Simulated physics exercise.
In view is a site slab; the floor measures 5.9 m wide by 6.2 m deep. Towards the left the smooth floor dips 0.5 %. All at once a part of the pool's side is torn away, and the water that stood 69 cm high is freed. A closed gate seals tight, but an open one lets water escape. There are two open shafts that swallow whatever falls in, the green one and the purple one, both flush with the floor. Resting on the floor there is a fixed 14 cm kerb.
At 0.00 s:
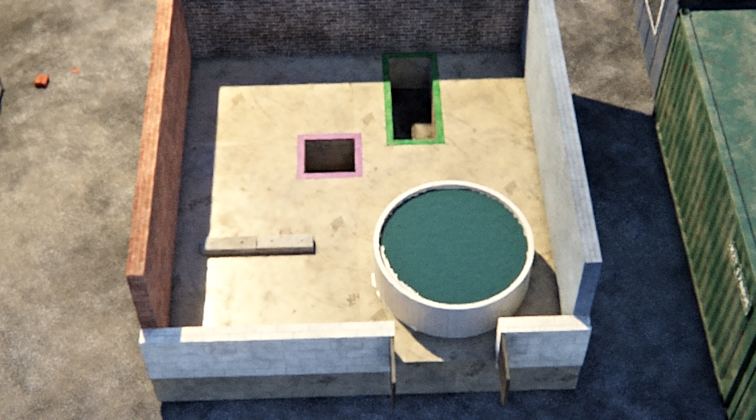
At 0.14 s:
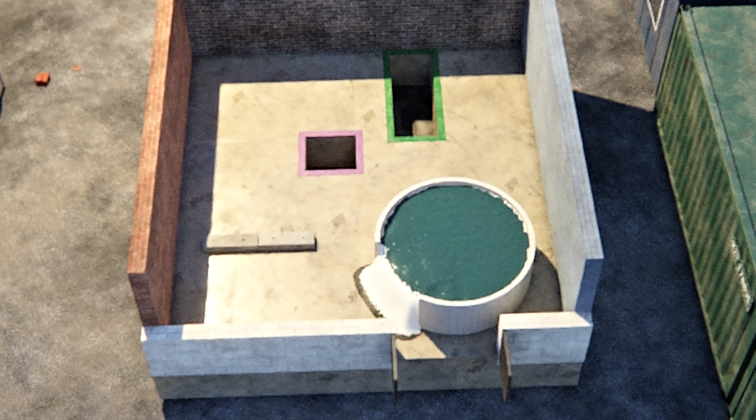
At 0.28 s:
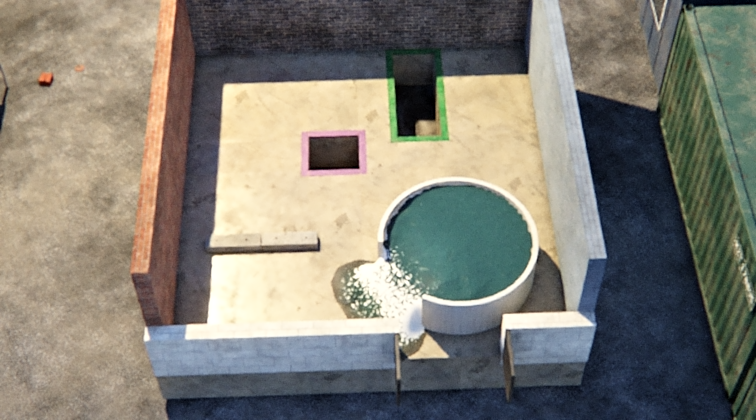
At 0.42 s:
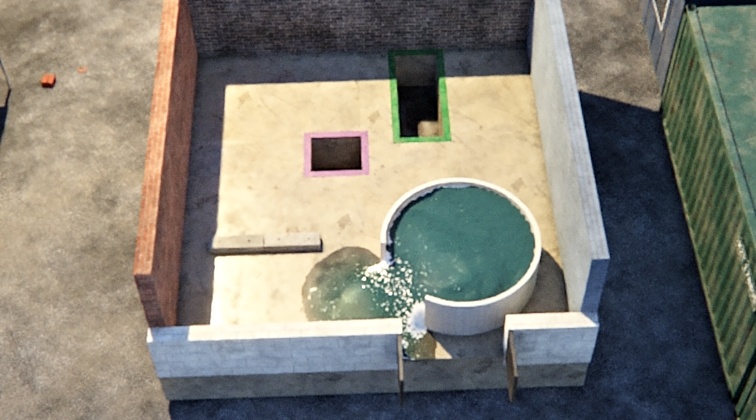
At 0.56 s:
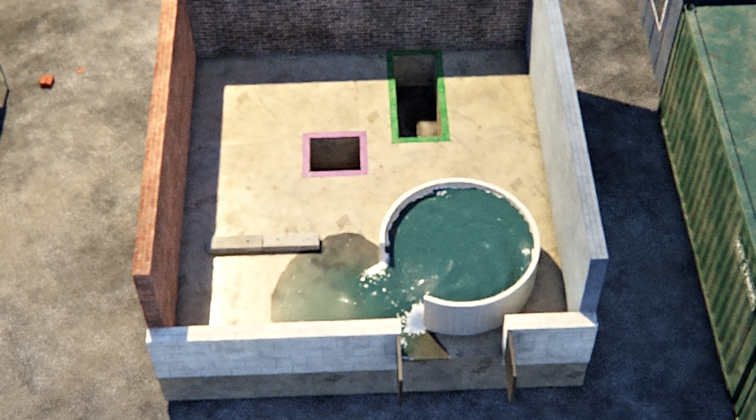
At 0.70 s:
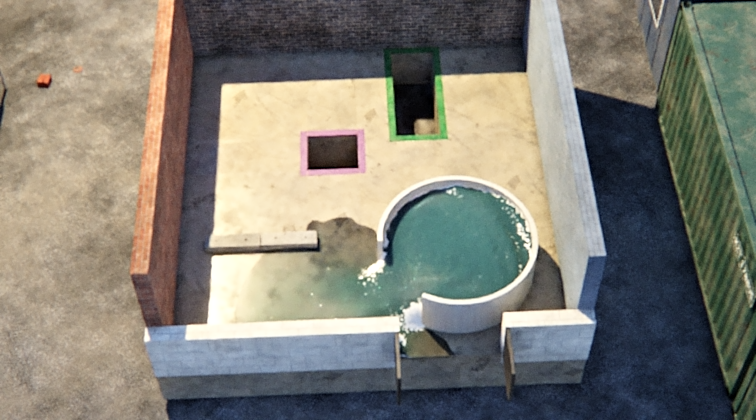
The side of a round pool broke open in a walled yard, and foaming water poured out through the gap, then spread left across the pale floor toward a low block, leaving a widening dark patch.
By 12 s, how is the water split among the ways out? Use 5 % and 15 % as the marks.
Gateway: From 5 to 15 %; green pit: Over 15 %; purple pit: Between 5 and 15 %.
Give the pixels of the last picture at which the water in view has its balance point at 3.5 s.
(321, 259).
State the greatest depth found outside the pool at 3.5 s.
Around 32 centimetres.
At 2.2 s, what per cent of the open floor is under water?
Some 25 per cent of the floor is wet.
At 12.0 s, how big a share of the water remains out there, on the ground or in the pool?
Remaining: Roughly 56 %.
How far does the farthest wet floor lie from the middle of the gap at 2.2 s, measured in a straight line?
Distance: Approx. 4.2 m.
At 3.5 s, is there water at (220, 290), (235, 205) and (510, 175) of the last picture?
Going through the three points: Awash, then awash, then not yet touched.
After 1.4 s water covers 20 % of the floor and is deepest (50 cm) near (172, 353); gone so far, the gateway 2 %, the green pit 0 %, the purple pit 0 %.
After 2.2 s water covers 25 % of the floor and is deepest (48 cm) near (184, 353); gone so far, the gateway 3 %, the green pit 0 %, the purple pit 0 %.
After 3.5 s water covers 55 % of the floor and is deepest (32 cm) near (214, 253); gone so far, the gateway 5 %, the green pit 0 %, the purple pit 0 %.
After 7.0 s water covers 75 % of the floor and is deepest (19 cm) near (225, 252); gone so far, the gateway 8 %, the green pit 7 %, the purple pit 4 %.
After 12.0 s water covers 85 % of the floor and is deepest (10 cm) near (172, 353); gone so far, the gateway 11 %, the green pit 22 %, the purple pit 11 %.
